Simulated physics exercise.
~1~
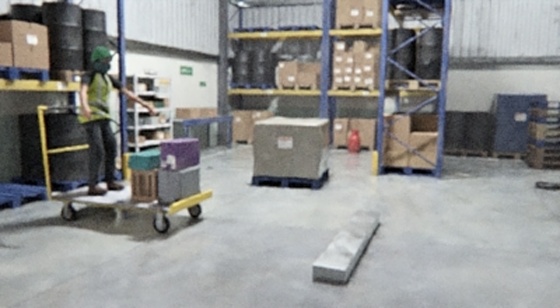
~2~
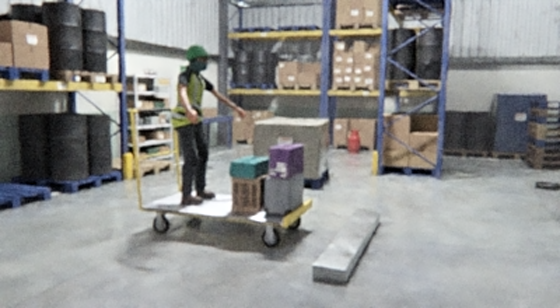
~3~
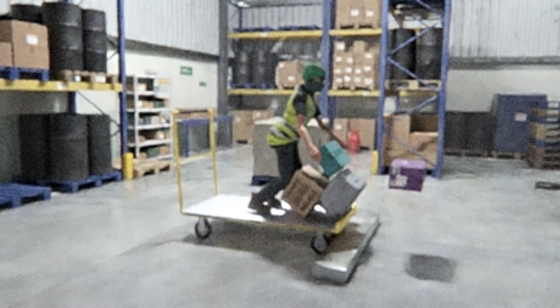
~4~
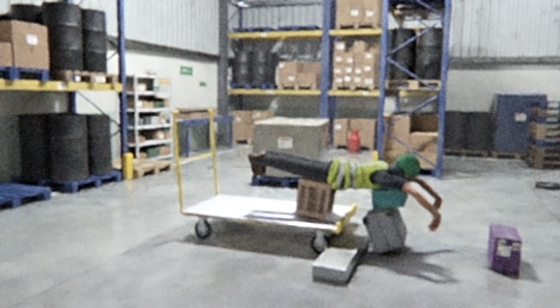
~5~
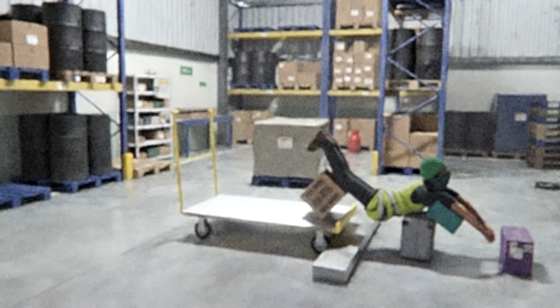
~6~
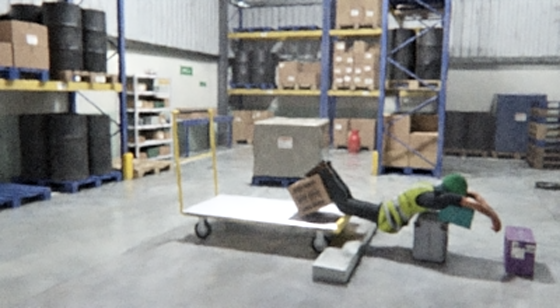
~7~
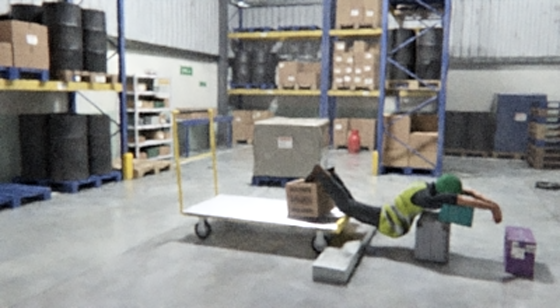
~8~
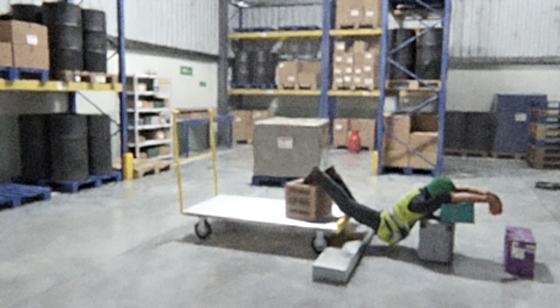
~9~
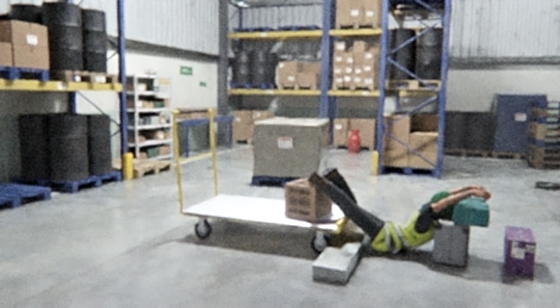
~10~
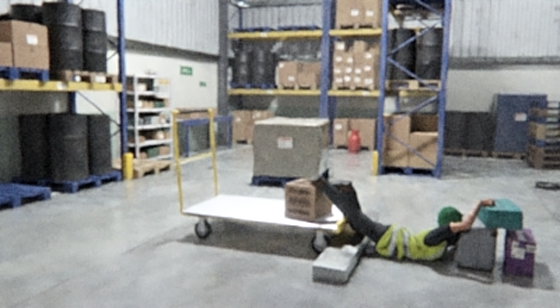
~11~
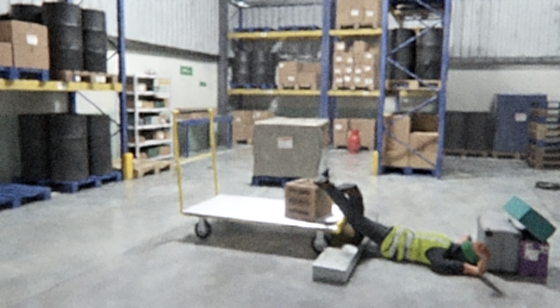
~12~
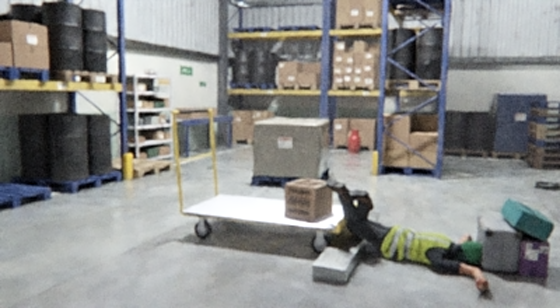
In the video, a person in a green cap and vest rides a loaded trolley rightward through a warehouse until it halts at a floor beam. The rider pitches forward and ends sprawled on the floor beside the grey, teal and purple items, while the brown crate stays aboard.
